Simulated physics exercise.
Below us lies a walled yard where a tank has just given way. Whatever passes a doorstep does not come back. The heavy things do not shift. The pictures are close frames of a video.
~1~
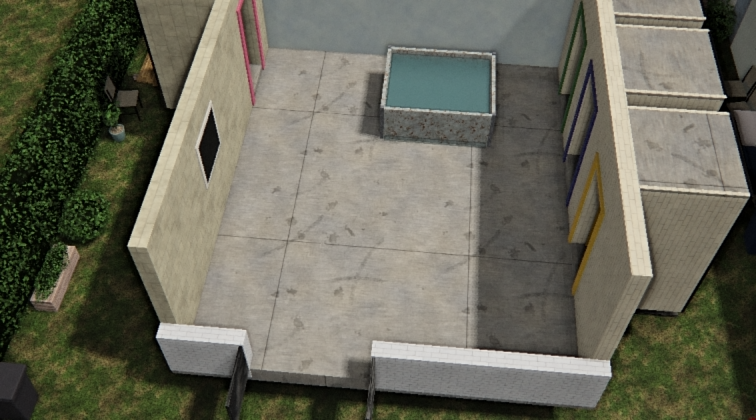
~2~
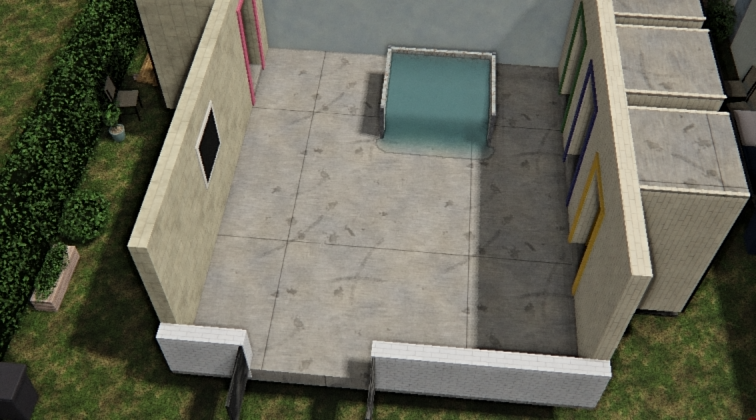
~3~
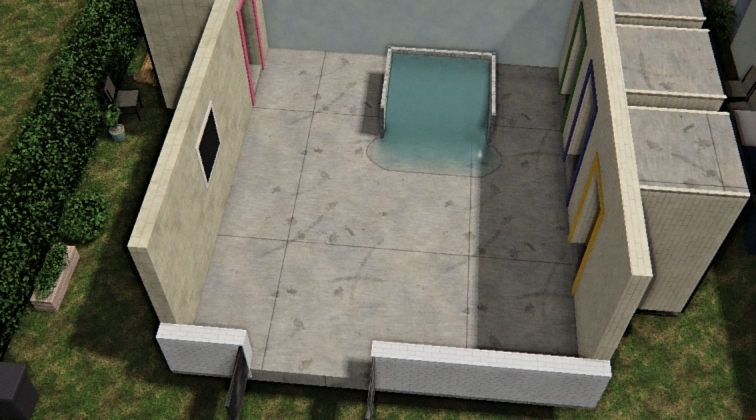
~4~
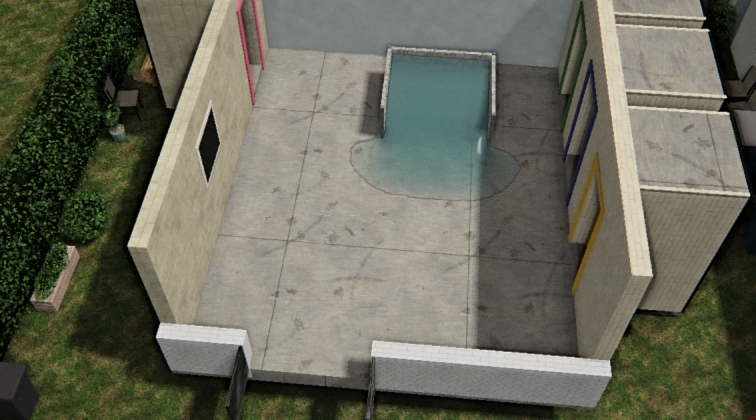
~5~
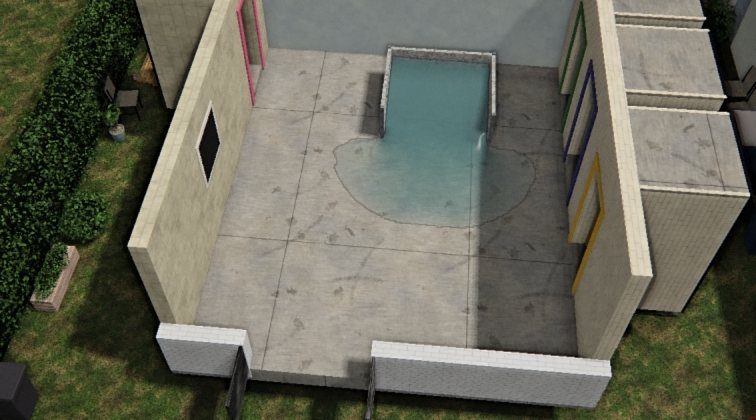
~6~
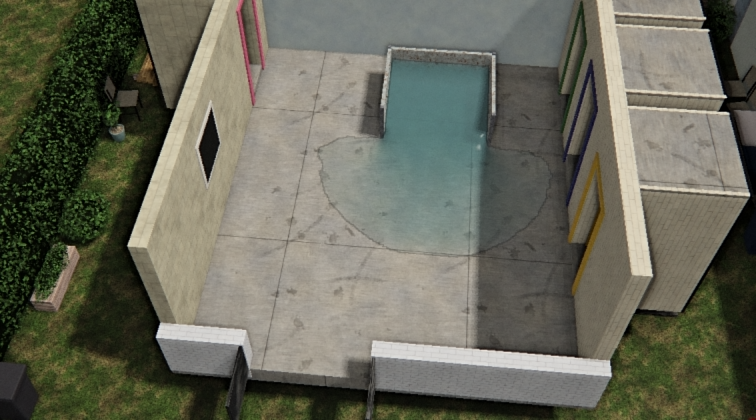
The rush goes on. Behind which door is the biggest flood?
The yellow door.
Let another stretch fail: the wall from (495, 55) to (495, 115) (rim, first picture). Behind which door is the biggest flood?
I say the green door.
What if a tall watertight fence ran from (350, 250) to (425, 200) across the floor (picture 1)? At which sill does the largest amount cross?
Most goes in at the yellow-painted one.
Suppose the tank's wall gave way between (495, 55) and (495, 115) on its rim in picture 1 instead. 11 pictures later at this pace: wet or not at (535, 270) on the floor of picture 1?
Answer: Awash.
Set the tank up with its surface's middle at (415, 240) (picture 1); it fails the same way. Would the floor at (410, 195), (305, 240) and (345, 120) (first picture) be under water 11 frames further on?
In turn: Free of water, not flooded, not flooded.
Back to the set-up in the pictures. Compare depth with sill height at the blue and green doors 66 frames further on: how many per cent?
Near 20 and 70 in a hundred.
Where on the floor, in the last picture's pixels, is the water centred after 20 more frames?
I would point to (438, 259).
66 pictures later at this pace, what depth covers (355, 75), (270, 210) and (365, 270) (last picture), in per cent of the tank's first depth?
About 0, 6 and 4 per cent.
A moment on, water covers 50 % of the floor; yellow door wet at the sill, nothing in, blue door wet at the sill, nothing in, green door not reached, pink door not reached.
Next, water covers 60 % of the floor; yellow door a trickle in, blue door wet at the sill, nothing in, green door not reached, pink door not reached.
Then, water covers 65 % of the floor; yellow door some in, blue door wet at the sill, nothing in, green door not reached, pink door not reached.
Later, water covers 60 % of the floor; yellow door a lot in, blue door wet at the sill, nothing in, green door wet at the sill, nothing in, pink door not reached.
In the end, water covers 90 % of the floor; yellow door a lot in, blue door wet at the sill, nothing in, green door wet at the sill, nothing in, pink door wet at the sill, nothing in; the yellow door has let in the most.
